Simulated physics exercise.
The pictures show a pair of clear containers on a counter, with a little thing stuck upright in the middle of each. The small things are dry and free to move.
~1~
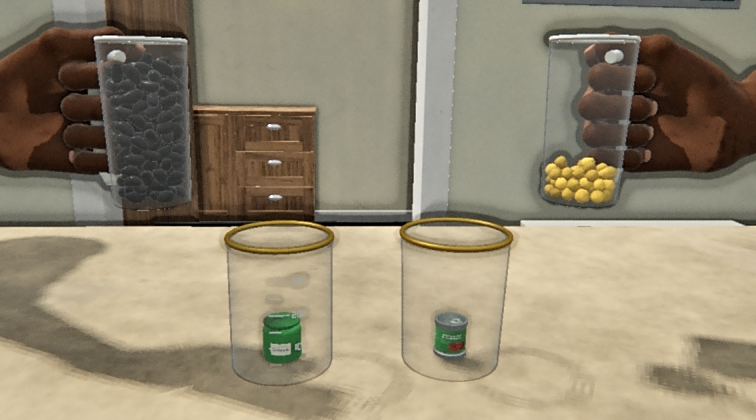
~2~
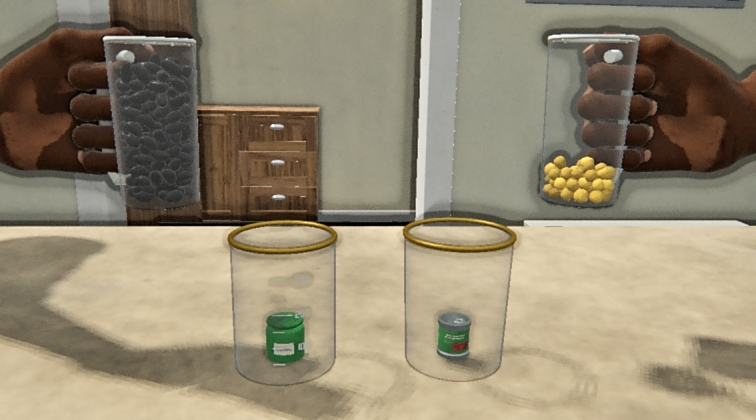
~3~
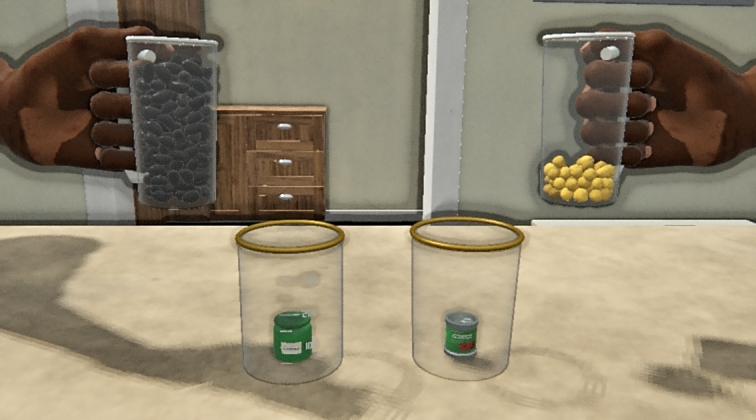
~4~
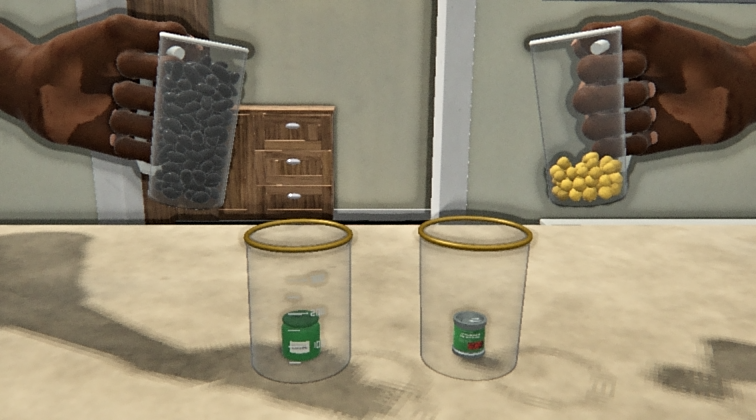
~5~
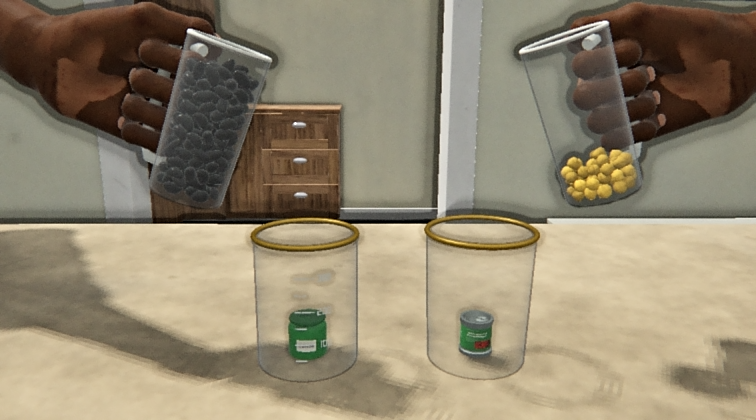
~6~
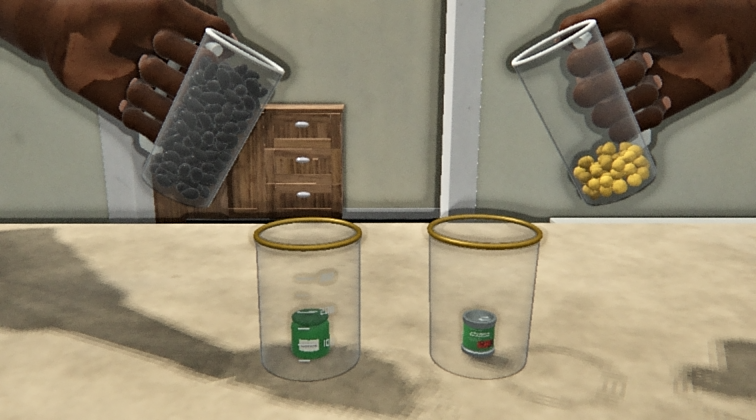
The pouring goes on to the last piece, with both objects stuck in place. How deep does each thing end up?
On the left it gets buried, on the right it still sticks out.
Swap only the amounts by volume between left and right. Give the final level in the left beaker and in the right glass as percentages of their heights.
Near 20 on the left, 55 on the right.
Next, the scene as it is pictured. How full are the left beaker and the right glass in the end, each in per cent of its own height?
Some 60 per cent left and 20 right.
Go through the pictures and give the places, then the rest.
Small canister in the left beaker at (282, 337), a quarter of its height or less; left cup at (148, 123), nearly full of black beans; small tin in the right glass at (451, 335), a quarter of its height or less; right cup at (586, 122), a quarter full of puffed corn balls, in the first frame.
Left cup at (156, 123), upright; right cup at (585, 121), upright, in the second frame.
Left cup at (176, 123), upright; right cup at (583, 120), upright, in the third frame.
Left cup at (196, 123), tipped 10°; right cup at (581, 119), tipped 10°, in the fourth frame.
Left cup at (208, 122), tipped 20°; right cup at (584, 117), tipped 20°, in the fifth frame.
Small canister in the left beaker at (310, 333); left cup at (210, 122), tipped 30°; small tin in the right glass at (479, 333); right cup at (587, 117), tipped 30°, in the sixth frame.
Then, 0.52 s after the last picture, left beaker empty, all of its cupful still in the cup; right glass empty, all of its cupful still in the cup.
Then, 1.08 s after the last picture, left beaker nearly empty, nearly all of its cupful still in the cup; right glass empty, all of its cupful still in the cup.
Then, 1.75 s after the last picture, left beaker half full, none of its cupful still in the cup; right glass nearly empty, none of its cupful still in the cup.
At rest, left beaker two thirds full (surface near (309, 283)), nothing beside it; right glass a quarter full (surface near (479, 326)), nothing beside it; the left thing is covered; the right thing is still showing.
